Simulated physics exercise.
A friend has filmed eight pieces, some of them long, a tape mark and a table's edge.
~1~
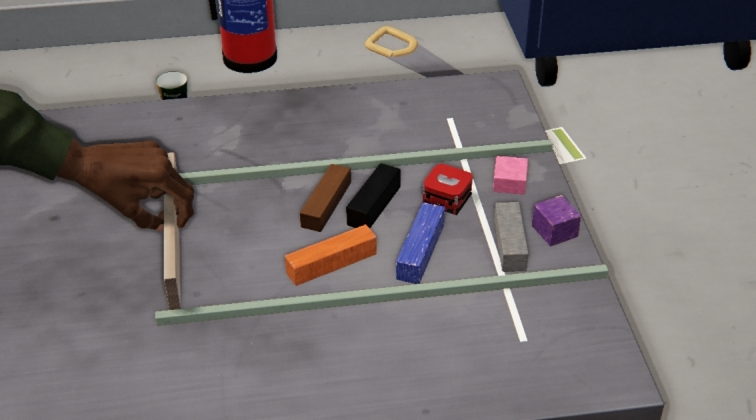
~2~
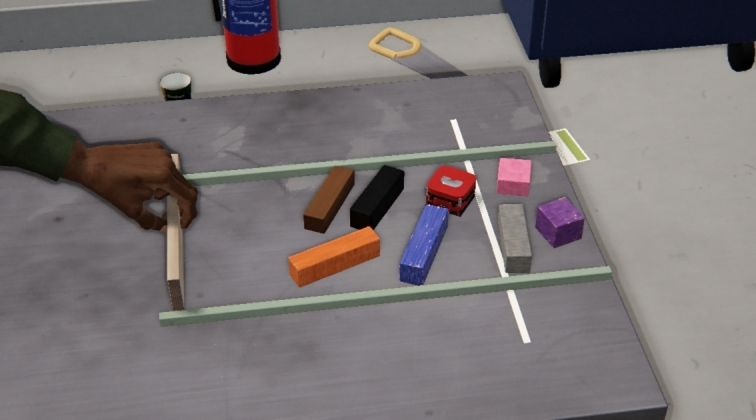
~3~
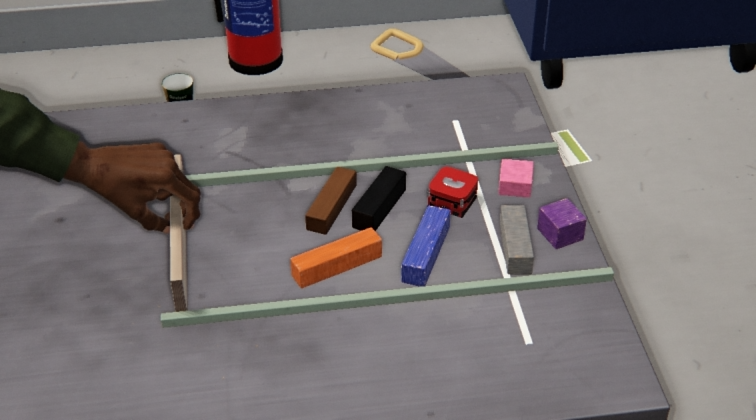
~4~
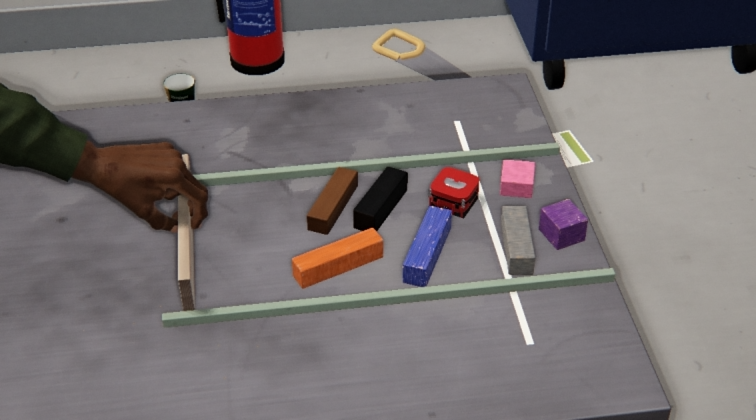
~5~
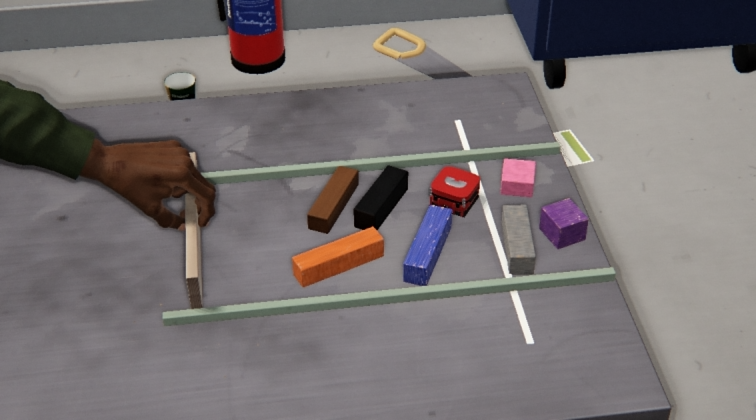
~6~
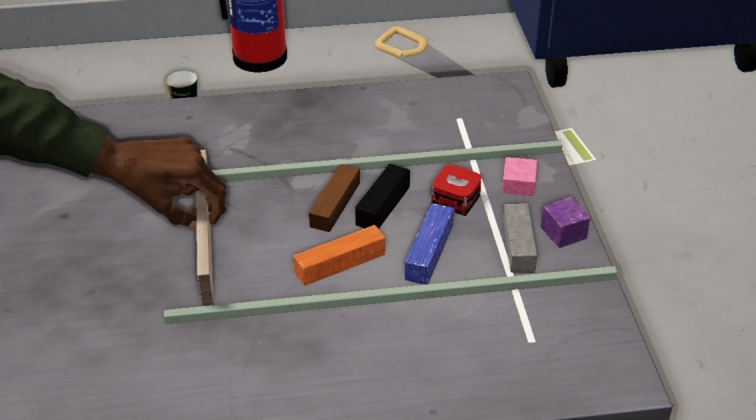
A hand in a dark green sleeve slowly slid an upright wooden board a short way right between two pale green strips, while the colourful blocks and bars ahead of it stayed untouched.
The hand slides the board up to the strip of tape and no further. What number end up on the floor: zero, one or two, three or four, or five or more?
The number that fall off is one or two.
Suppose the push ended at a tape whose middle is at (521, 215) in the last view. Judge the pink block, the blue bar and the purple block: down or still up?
The pink block is lost, the blue bar does not fall, the purple block goes over.
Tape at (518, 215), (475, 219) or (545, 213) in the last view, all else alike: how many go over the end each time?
In that order 2, 1 and 4.
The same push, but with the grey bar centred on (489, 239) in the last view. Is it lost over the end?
The grey bar is kept.
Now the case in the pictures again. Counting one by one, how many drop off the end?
Exactly 2.
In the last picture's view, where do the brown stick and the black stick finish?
First (493, 182), then (517, 183).
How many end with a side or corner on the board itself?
2 of them.
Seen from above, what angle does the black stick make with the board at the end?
Some 0 degrees.
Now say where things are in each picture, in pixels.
Purple block (556, 221); pink block (511, 175); grey bar (511, 236); board (172, 229); tape (483, 217), in the first frame.
Pink block (514, 177); red case (451, 191), in the second frame.
Grey bar (516, 239); brown stick (332, 200), in the third frame.
Purple block (563, 224); orange bar (338, 258), in the fourth frame.
Pink block (518, 178); board (193, 229), in the fifth frame.
Purple block (565, 222); pink block (520, 176); grey bar (520, 238); board (204, 226); tape (492, 218), in the sixth frame.
Early on, none off yet; purple block at rest near (565, 222); pink block at rest near (520, 176); grey bar at rest near (520, 238).
A while later, none off yet; purple block travelled about its own width near (589, 226); pink block travelled a little near (540, 173); grey bar travelled a little near (550, 237).
Finally, the number that fall off is one or two; lost, pink block and purple block.
